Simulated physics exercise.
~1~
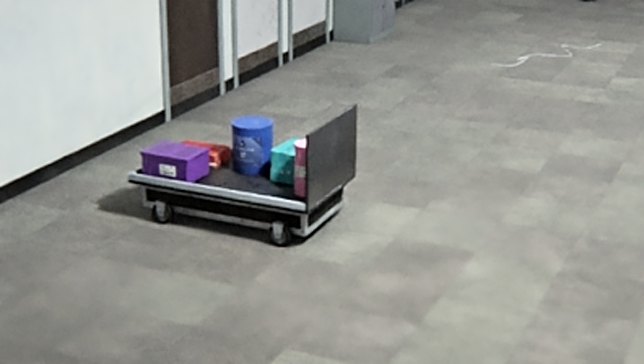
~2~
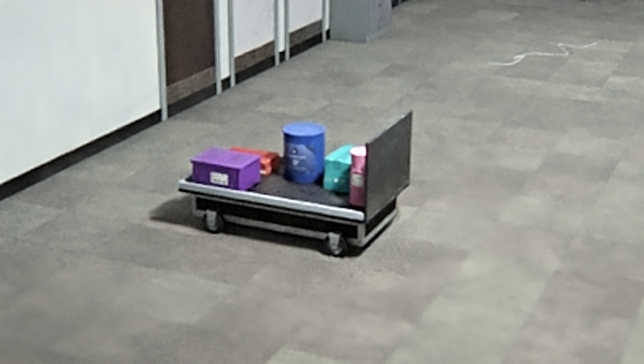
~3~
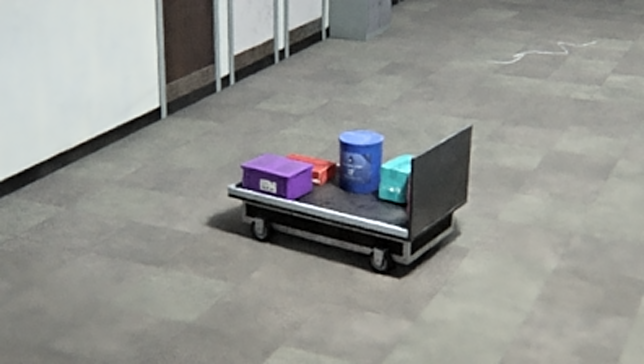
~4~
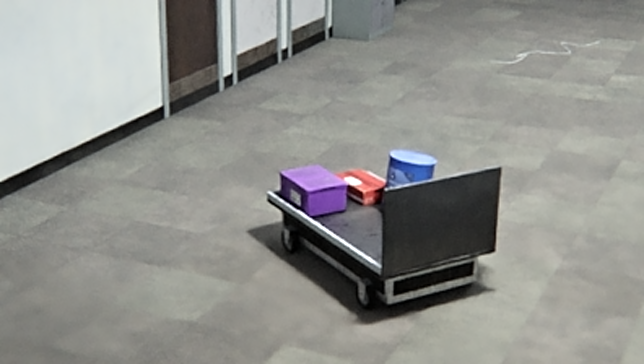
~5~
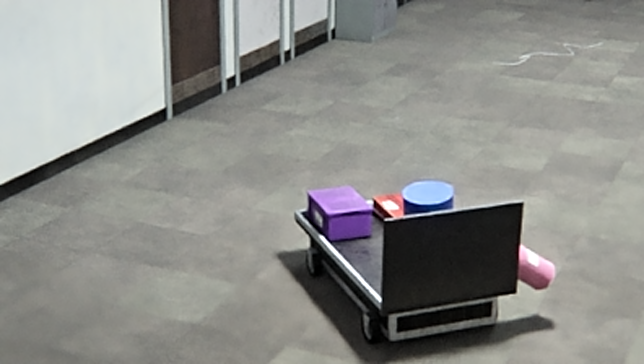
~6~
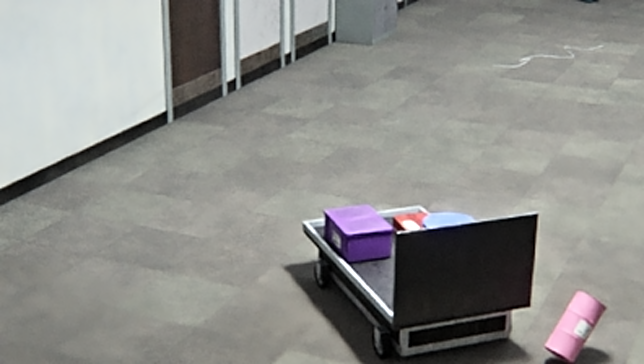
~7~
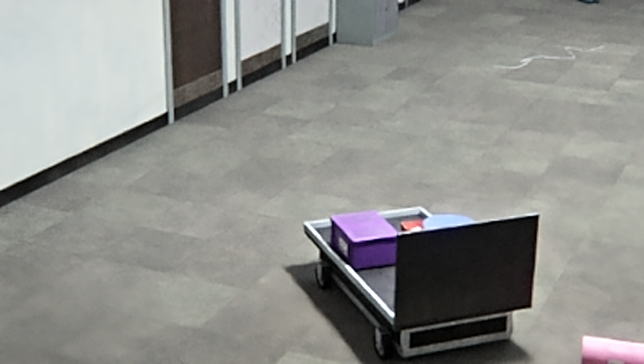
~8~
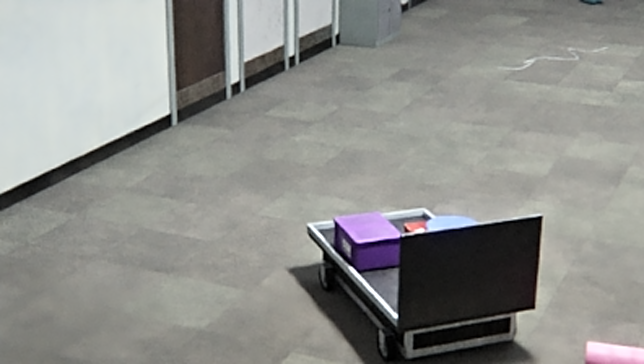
A flat cart carrying boxes and a blue pail rolls right, turns and stops as a pink canister tumbles off onto the floor.
